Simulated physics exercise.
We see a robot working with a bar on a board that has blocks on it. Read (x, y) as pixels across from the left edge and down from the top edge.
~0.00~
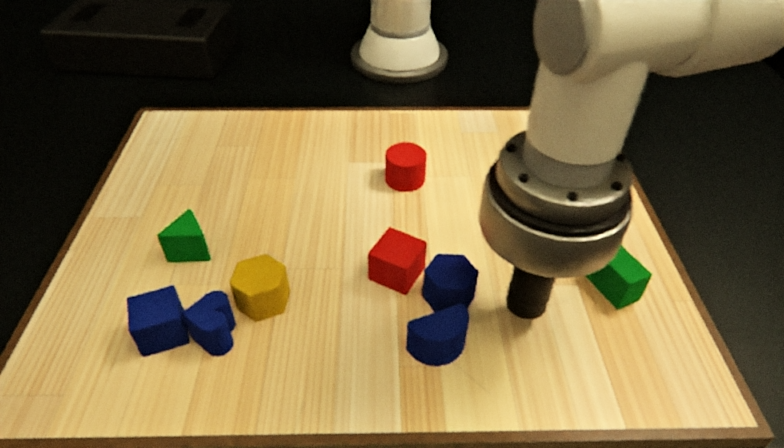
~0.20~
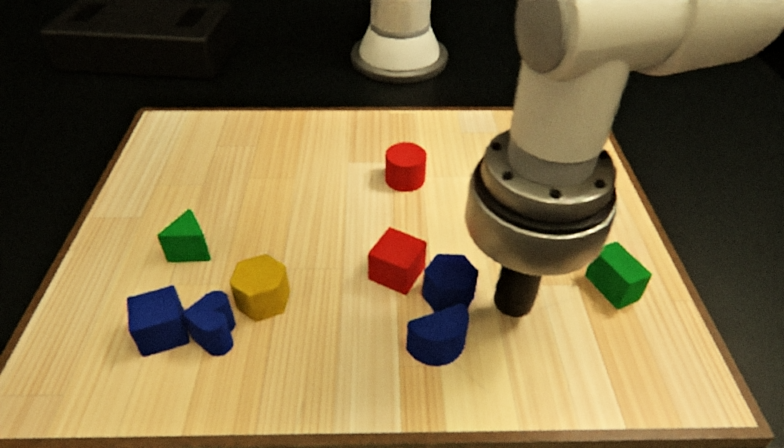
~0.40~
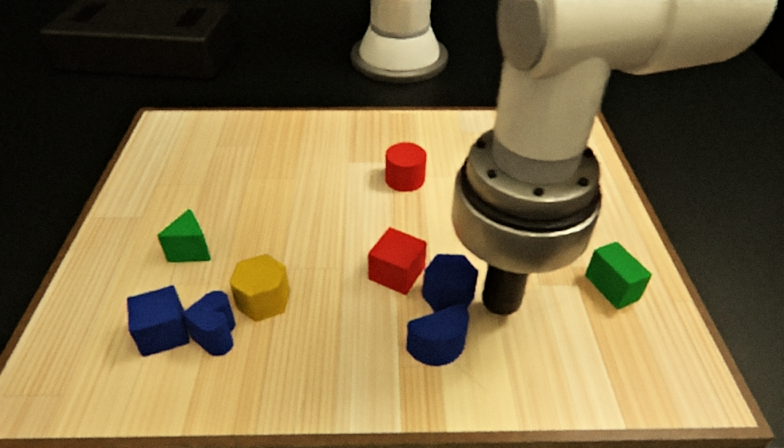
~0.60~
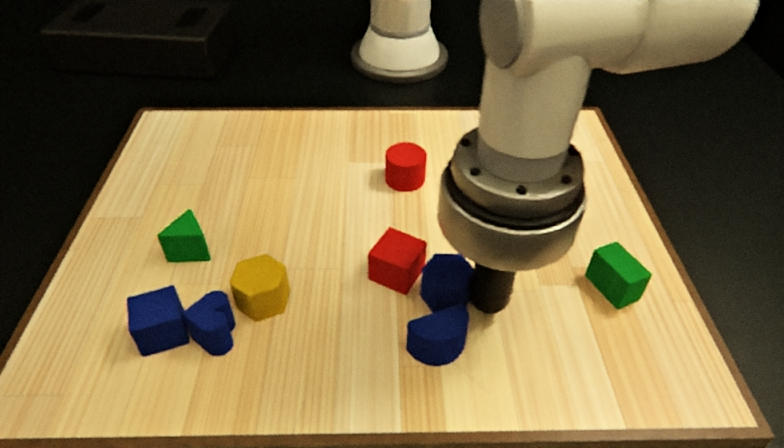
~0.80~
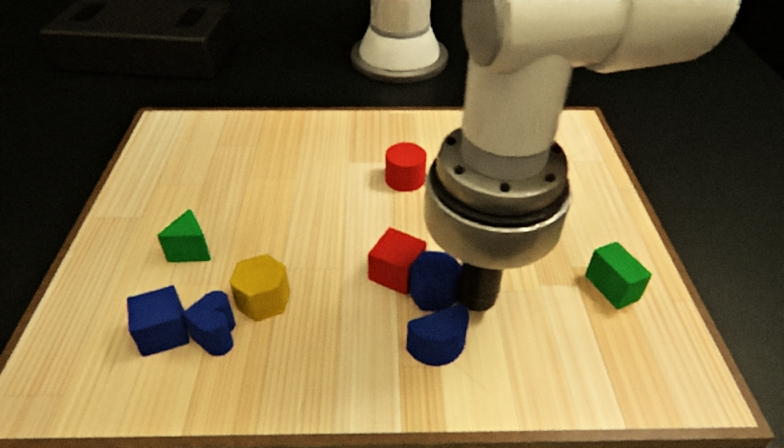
To begin with, a robot arm holds a dark bar upright over a wooden board of coloured blocks, between a blue hexagon and a green block. The arm moves steadily left, reaches the blue hexagon and nudges it slightly left against the red block, while the other blocks stay still.
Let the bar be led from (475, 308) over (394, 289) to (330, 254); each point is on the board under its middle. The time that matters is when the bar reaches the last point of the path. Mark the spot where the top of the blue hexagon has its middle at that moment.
Its top face will be centred at roughly (297, 209).
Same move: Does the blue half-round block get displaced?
No, that is not what happens.
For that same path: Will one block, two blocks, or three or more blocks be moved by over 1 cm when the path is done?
The number is two.
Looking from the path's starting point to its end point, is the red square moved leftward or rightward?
The shift is to the right of that direction.
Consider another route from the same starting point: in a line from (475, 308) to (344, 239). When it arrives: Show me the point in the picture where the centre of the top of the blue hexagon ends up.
Roughly at (303, 211).
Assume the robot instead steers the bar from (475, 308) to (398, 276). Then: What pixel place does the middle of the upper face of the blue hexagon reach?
By then it is at (360, 238).
What follows on the original path. One third of the way, bar (419, 287); red square (355, 228), turned 20° clockwise; blue hexagon (382, 254), turned 15° clockwise.
Two thirds of the way, bar (371, 266); red square (317, 206), turned 25° clockwise; blue hexagon (337, 232), turned 20° clockwise.
At the end, bar (329, 243); red square (284, 184), turned 30° clockwise; blue hexagon (297, 209), turned 25° clockwise; blue half-round block not moved.
